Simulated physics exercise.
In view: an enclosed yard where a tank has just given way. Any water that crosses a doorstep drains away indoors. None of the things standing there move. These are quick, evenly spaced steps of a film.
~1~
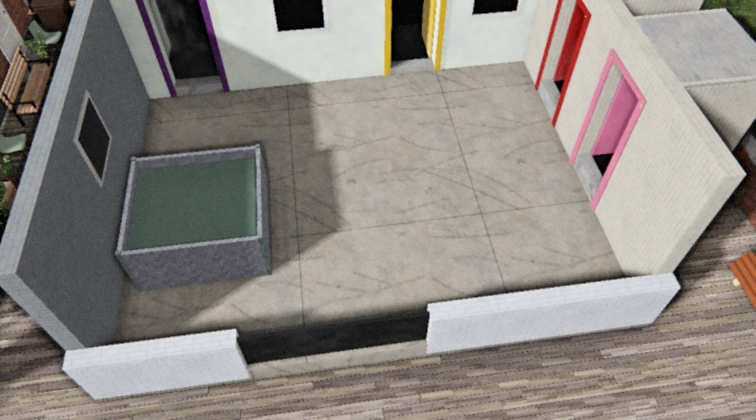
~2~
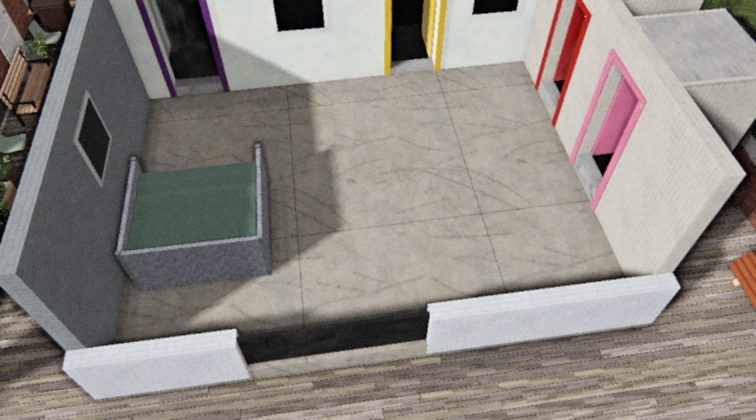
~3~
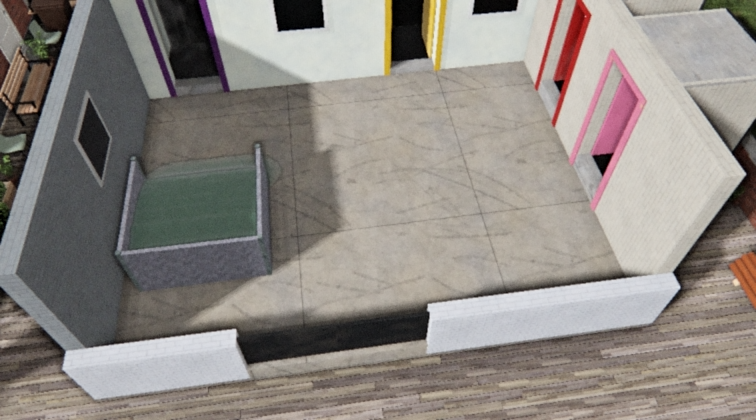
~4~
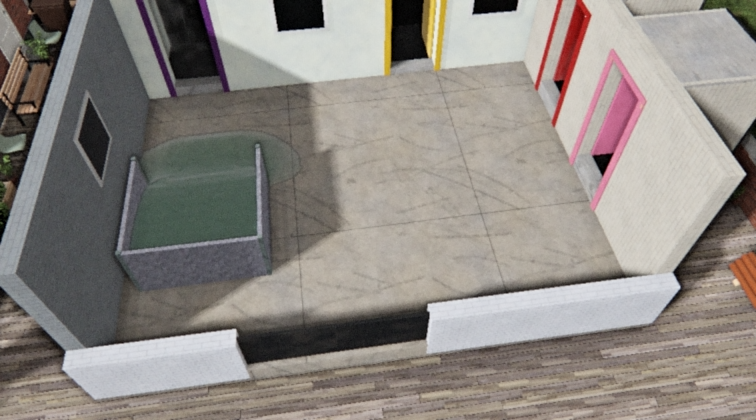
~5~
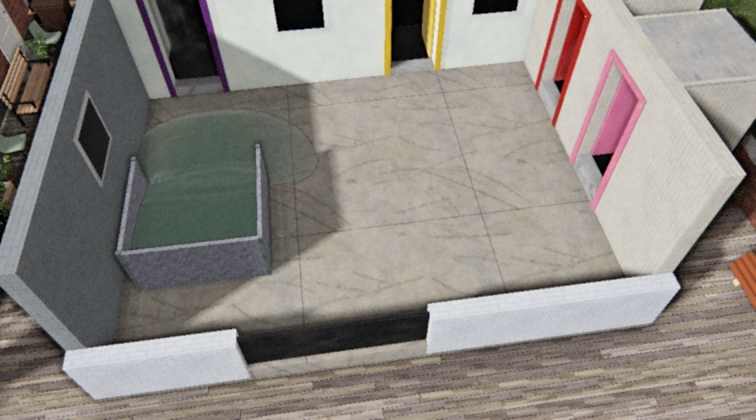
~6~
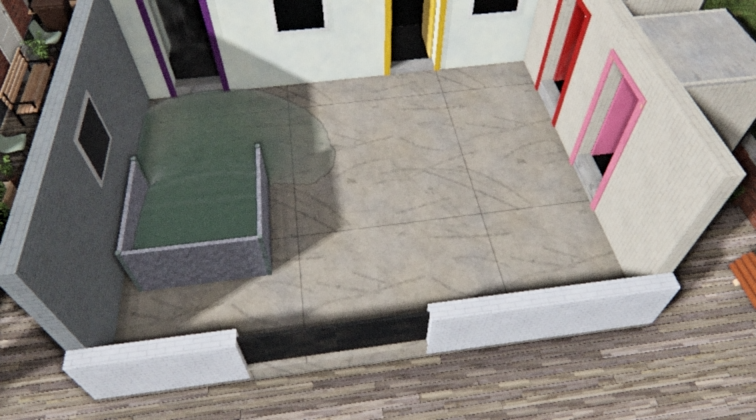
Green water pouring from the opened far side of a stone-walled tank and spreading across the paved floor of a walled yard.
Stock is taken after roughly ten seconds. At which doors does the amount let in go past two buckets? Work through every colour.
Door by door: The red door stays at two or fewer; the yellow door stays at two or fewer; the pink door stays at two or fewer; the purple door goes past two.
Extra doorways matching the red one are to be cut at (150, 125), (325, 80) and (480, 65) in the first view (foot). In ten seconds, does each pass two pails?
Each in turn, the new doors: Breaks the limit, remains within bounds, remains within bounds.
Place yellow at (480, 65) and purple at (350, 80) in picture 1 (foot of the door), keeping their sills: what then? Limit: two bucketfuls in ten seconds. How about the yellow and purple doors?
I reckon the yellow door is safe, and the purple door is safe.
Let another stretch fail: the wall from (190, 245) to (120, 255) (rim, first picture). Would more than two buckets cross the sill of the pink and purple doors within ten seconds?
Looking at both, the pink one falls short while the purple one falls short.
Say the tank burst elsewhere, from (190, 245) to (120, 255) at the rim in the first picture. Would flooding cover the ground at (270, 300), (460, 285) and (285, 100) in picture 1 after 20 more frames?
Submerged, submerged, unwetted.
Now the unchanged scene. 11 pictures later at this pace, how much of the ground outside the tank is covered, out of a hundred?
Roughly 30 percent, I reckon.
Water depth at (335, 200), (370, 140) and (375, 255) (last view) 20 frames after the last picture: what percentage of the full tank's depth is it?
At the three places, in the order asked: Around 0, 6 and 0 per cent.
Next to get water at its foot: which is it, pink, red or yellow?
Call: The yellow door.
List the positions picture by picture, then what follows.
Still water in the open tank at (195, 200), in the first frame.
Water pours out on the open tank's far side and has run to a hidden place, in the second frame.
The front is at a hidden place, out from the gap on the open tank's far side, in the third frame.
Water pours out on the open tank's far side and has run to (142, 157), in the fourth frame.
The front is at (187, 116), out from the gap on the open tank's far side, in the fifth frame.
Water pours out on the open tank's far side and has run to (179, 96), in the sixth frame.
A moment on, water covers 25 % of the floor; the red door not reached, the yellow door not reached, the pink door not reached, the purple door far over two buckets in.
Next, water covers 30 % of the floor; the red door not reached, the yellow door wet at the sill, nothing in, the pink door not reached, the purple door far over two buckets in.
Then, water covers 50 % of the floor; the red door wet at the sill, nothing in, the yellow door wet at the sill, nothing in, the pink door not reached, the purple door far over two buckets in.
Later, water covers 90 % of the floor; the red door wet at the sill, nothing in, the yellow door wet at the sill, nothing in, the pink door wet at the sill, nothing in, the purple door far over two buckets in.
In the end, water covers 95 % of the floor; the red door wet at the sill, nothing in, the yellow door wet at the sill, nothing in, the pink door wet at the sill, nothing in, the purple door far over two buckets in.
